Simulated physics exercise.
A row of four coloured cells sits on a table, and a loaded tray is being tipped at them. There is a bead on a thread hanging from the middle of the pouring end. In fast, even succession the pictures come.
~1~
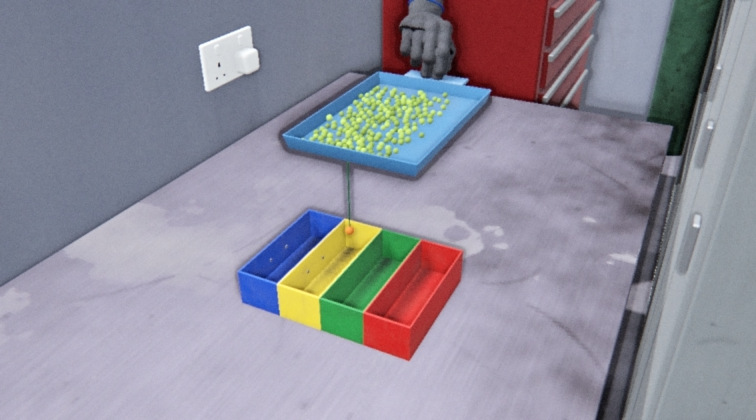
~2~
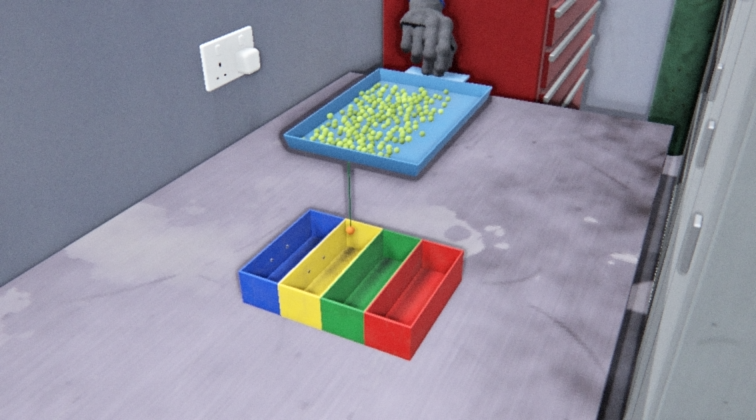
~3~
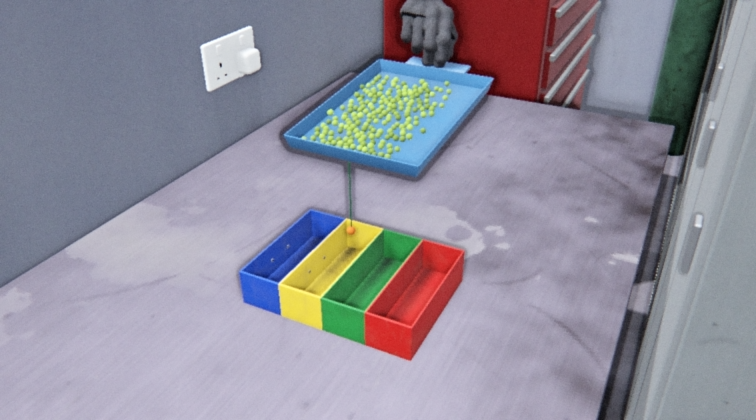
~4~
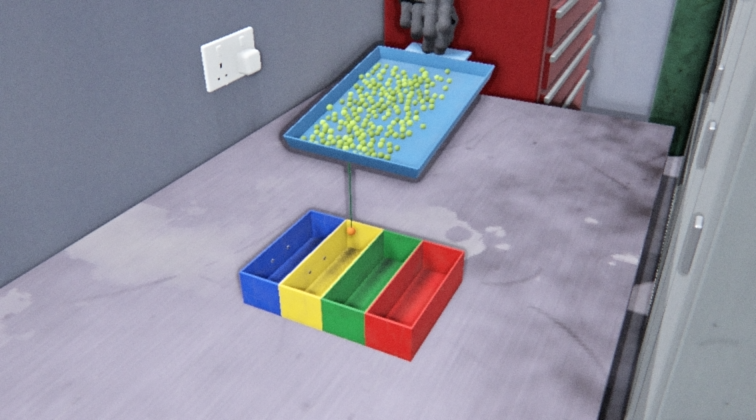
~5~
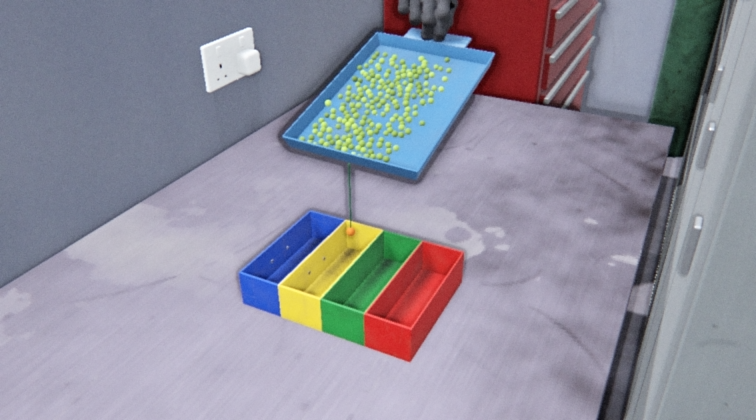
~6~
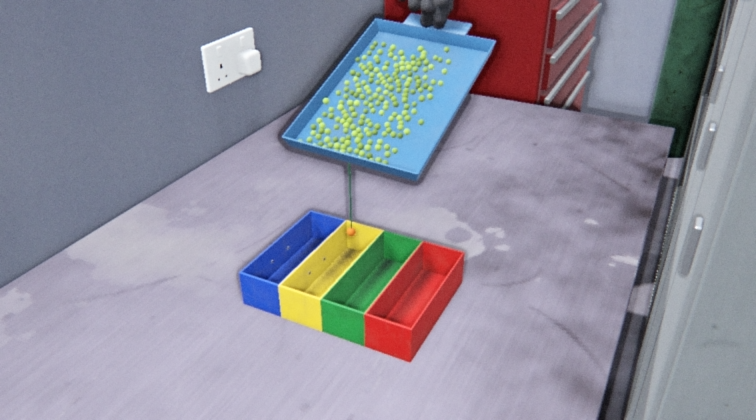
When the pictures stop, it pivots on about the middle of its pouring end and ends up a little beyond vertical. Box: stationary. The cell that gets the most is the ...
... Green one.
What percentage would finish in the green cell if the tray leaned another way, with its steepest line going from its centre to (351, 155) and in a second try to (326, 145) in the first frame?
Respectively 20 and 0 in a hundred.
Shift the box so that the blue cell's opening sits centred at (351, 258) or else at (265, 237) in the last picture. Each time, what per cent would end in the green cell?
First try: Roughly 0 per cent; second try: Roughly 30 per cent.
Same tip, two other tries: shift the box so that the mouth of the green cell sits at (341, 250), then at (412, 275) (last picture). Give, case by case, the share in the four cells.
In turn about 80 and about 90 percent.
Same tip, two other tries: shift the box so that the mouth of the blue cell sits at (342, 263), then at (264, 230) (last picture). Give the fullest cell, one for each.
The yellow cell first, the cell in red second.
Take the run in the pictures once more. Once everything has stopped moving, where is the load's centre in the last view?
At about (354, 304), give or take.
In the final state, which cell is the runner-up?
The cell in yellow.
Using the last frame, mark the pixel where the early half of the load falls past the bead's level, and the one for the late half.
The first part at (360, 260); the rest at (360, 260).
Shortly afterwards, tray tipped steeply; the bulk on the tray; only a few in the green cell; only a few in the red cell; a little falling or outside the box.
Next, tray tipped past a quarter turn; a little on the tray; near a quarter in the green cell; near a quarter in the yellow cell; a little in the red cell; a little in the blue cell; near a quarter falling or outside the box.
Some moments later, tray tipped past a quarter turn; near a third in the green cell; near a quarter in the yellow cell; near a quarter in the red cell; a little in the blue cell; only a few falling or outside the box.
In the end, tray tipped past a quarter turn; near a third in the green cell; near a quarter in the yellow cell; near a quarter in the red cell; a little in the blue cell; only a few outside the box.
